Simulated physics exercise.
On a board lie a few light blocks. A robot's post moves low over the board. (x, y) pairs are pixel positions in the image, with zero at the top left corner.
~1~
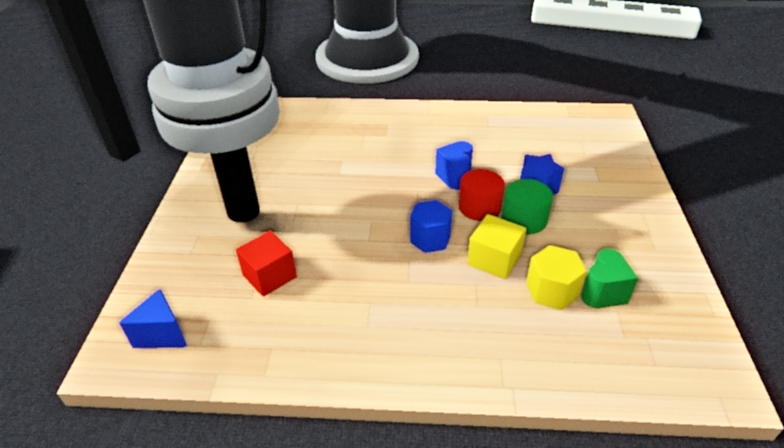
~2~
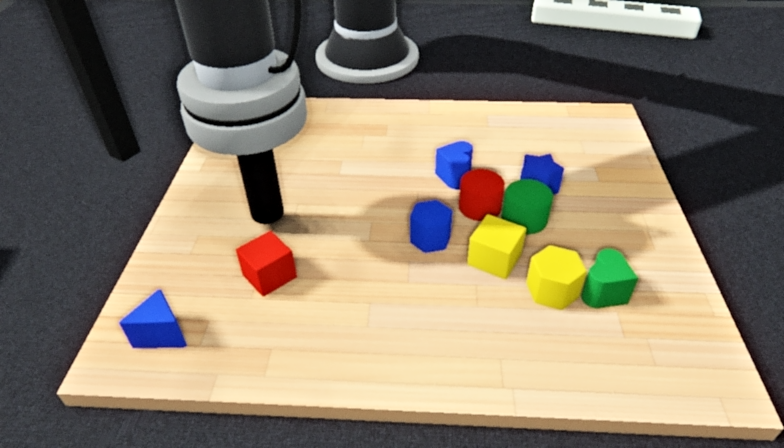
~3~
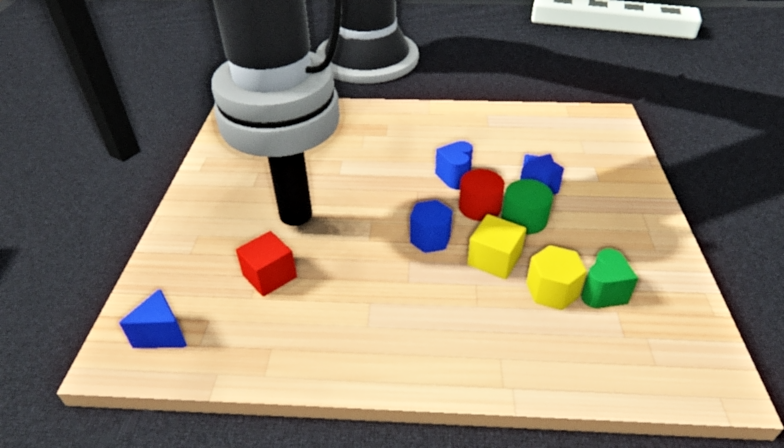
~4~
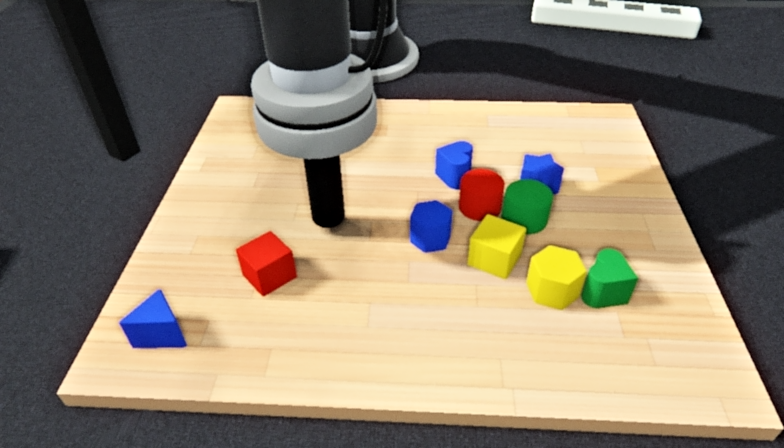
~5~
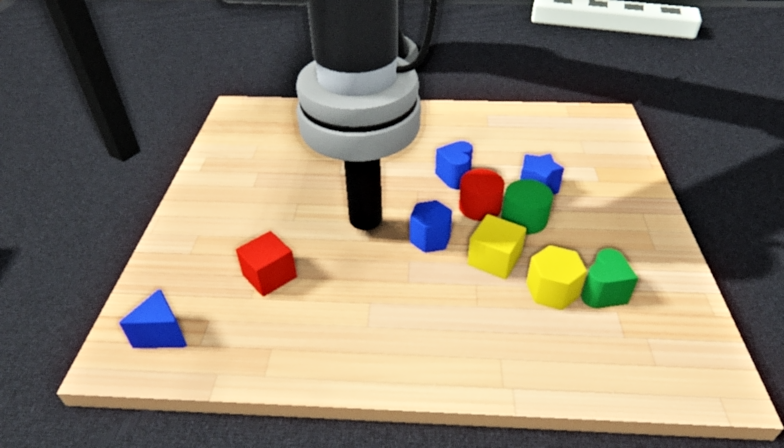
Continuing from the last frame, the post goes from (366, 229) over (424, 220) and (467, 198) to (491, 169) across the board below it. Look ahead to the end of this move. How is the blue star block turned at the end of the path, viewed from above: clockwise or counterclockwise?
Counterclockwise rotation.
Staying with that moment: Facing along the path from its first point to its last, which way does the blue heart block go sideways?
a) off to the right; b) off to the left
Choice b: Off to the left.
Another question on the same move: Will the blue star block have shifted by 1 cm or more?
Yes
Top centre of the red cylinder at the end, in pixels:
It should be at (519, 168) by then.
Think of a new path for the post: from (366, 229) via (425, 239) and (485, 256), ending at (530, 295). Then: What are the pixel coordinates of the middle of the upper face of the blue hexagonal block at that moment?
I'd say the blue hexagonal block ends with its top centre at (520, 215).
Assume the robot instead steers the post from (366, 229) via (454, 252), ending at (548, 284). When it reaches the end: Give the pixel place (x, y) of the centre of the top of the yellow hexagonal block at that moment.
Final place: (596, 282).
The first path, step by step. One third of the way, post at (424, 212); blue hexagonal block at (445, 214), turned 40° clockwise.
Two thirds of the way, post at (469, 189); blue hexagonal block at (446, 215), turned 45° clockwise; red cylinder at (509, 172); blue star block at (548, 163).
At the end, post at (492, 161); blue hexagonal block at (446, 215), turned 45° clockwise; blue heart block at (455, 140), turned 60° anticlockwise; red cylinder at (519, 168); blue star block at (556, 162), turned 25° anticlockwise.
